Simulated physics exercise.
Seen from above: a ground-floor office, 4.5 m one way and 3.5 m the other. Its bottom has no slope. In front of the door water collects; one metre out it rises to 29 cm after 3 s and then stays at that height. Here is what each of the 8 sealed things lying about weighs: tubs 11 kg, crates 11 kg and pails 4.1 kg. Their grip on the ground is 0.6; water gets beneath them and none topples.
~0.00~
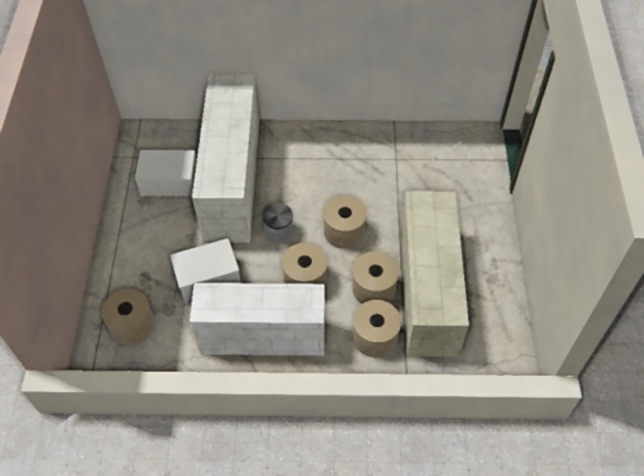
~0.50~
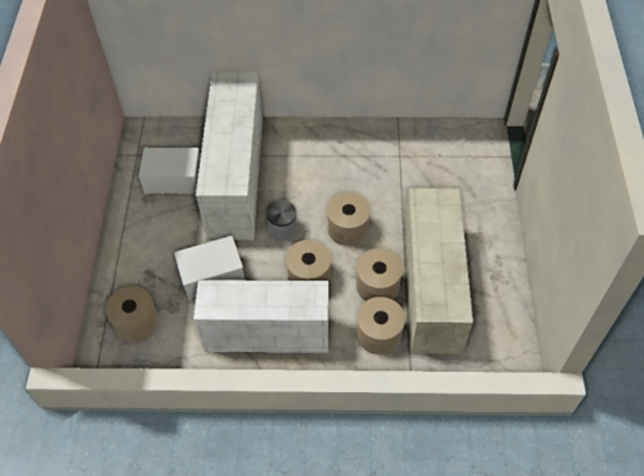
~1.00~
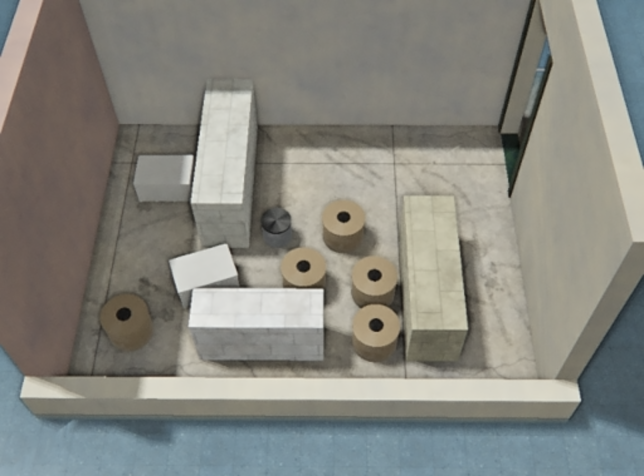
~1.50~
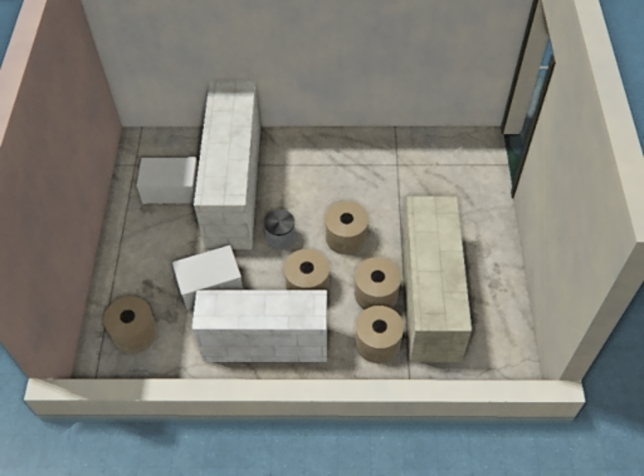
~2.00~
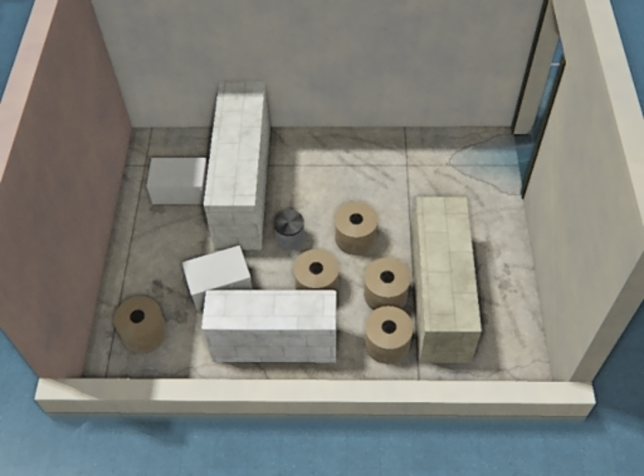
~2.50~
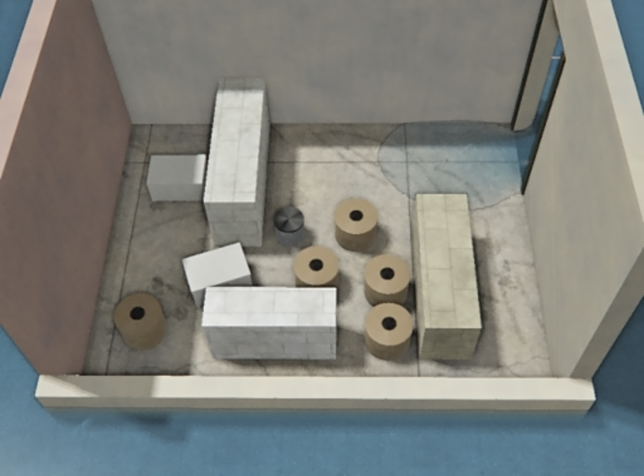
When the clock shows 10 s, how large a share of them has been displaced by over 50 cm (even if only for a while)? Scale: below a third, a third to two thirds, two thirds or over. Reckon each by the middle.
On that scale, a third to two thirds.
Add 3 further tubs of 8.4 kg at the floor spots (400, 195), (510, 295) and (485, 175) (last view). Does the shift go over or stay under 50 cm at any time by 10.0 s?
Beyond the limit; within the limit; beyond the limit.
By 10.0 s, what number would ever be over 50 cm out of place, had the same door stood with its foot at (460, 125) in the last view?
7.
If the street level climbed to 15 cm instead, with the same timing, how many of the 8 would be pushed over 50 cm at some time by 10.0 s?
Result: 1.
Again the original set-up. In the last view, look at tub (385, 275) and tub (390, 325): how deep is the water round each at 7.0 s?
I'd put it at 12 cm and 5 cm respectively.
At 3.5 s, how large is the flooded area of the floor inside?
I'd estimate close to 4.5 m2.
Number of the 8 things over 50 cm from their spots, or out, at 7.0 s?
By that time the total stands at 2.
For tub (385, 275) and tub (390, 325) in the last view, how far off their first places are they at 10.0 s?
In turn: 10 cm, 40 cm.
After 3.5 s 0 of 8 are over 50 cm from their spots; 0 afloat.
After 4.5 s 0 of 8 are over 50 cm from their spots; 0 afloat.
After 7.0 s 2 of 8 are over 50 cm from their spots; 4 afloat.
After 10.0 s 4 of 8 are over 50 cm from their spots, and 4 have been at some point; 8 afloat.
